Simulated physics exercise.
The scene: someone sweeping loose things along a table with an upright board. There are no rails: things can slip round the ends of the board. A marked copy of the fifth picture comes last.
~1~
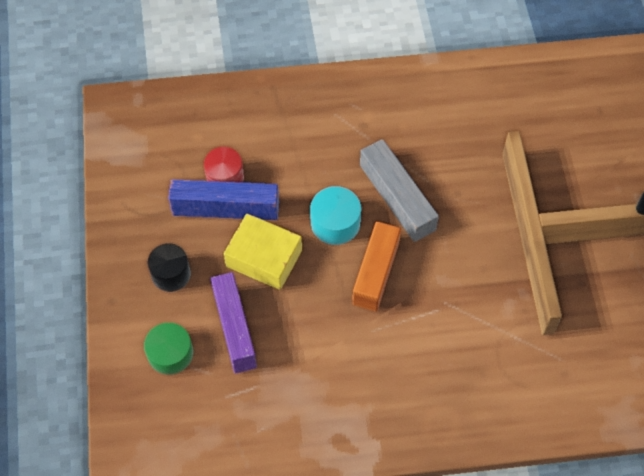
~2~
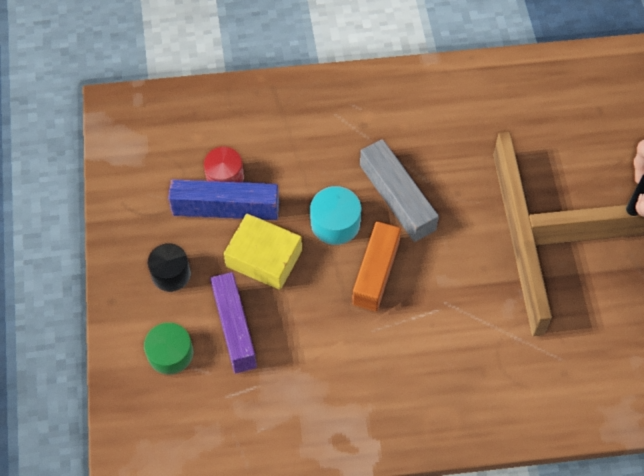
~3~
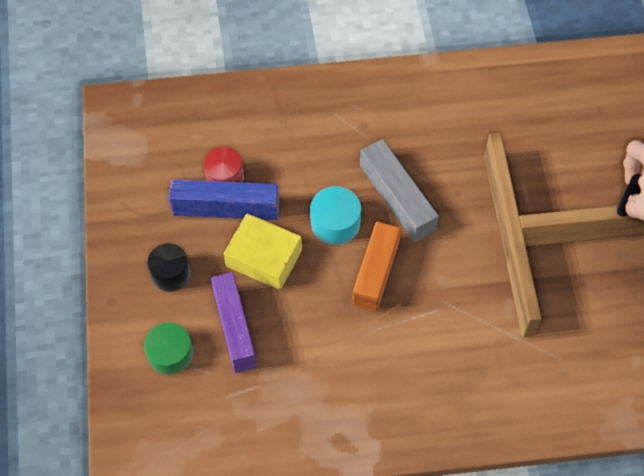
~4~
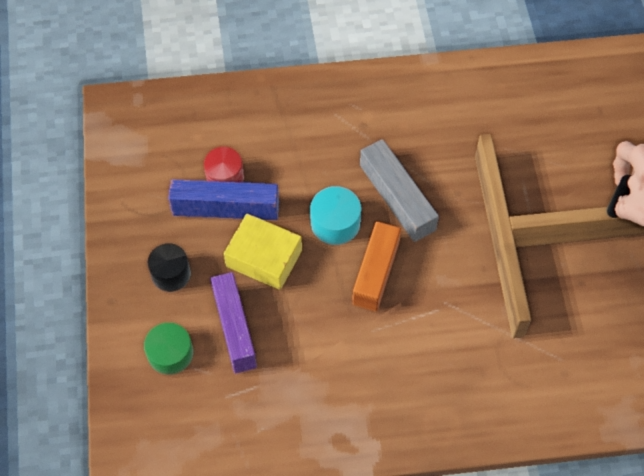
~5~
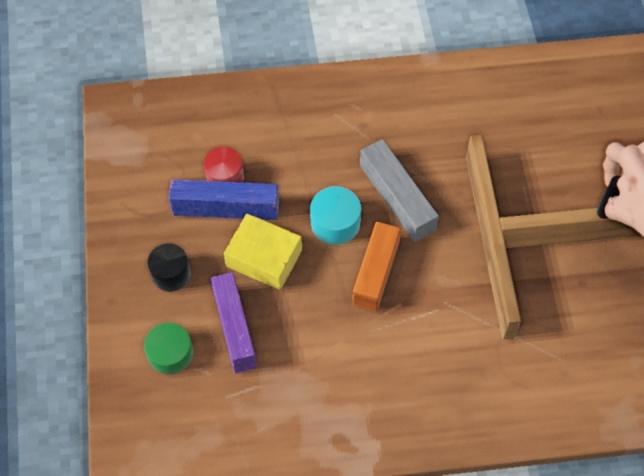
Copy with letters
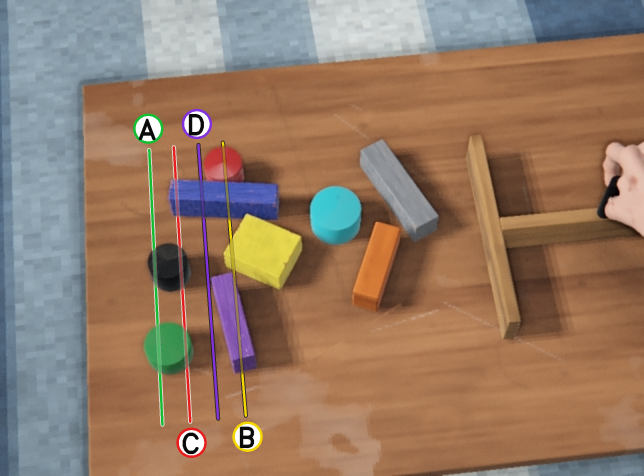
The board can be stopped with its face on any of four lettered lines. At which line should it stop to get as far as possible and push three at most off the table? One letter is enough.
A is the last line within the limit.
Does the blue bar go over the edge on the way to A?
Yes.
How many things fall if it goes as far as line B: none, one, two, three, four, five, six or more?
The count is none.
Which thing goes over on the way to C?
The black tin.
On the marked copy, A at (155, 279); B at (234, 271); C at (182, 276); D at (208, 273).
Taking A. A third of the way, board (374, 236); grey bar (344, 189); orange stick (343, 273).
Two thirds of the way, board (251, 249); black tin (137, 272); blue bar (132, 177).
When it is over, board (156, 258); blue bar over the edge; black tin over the edge; two fallen.
As for the rest, B is within the limit but short; C is within the limit but short; D is within the limit but short.
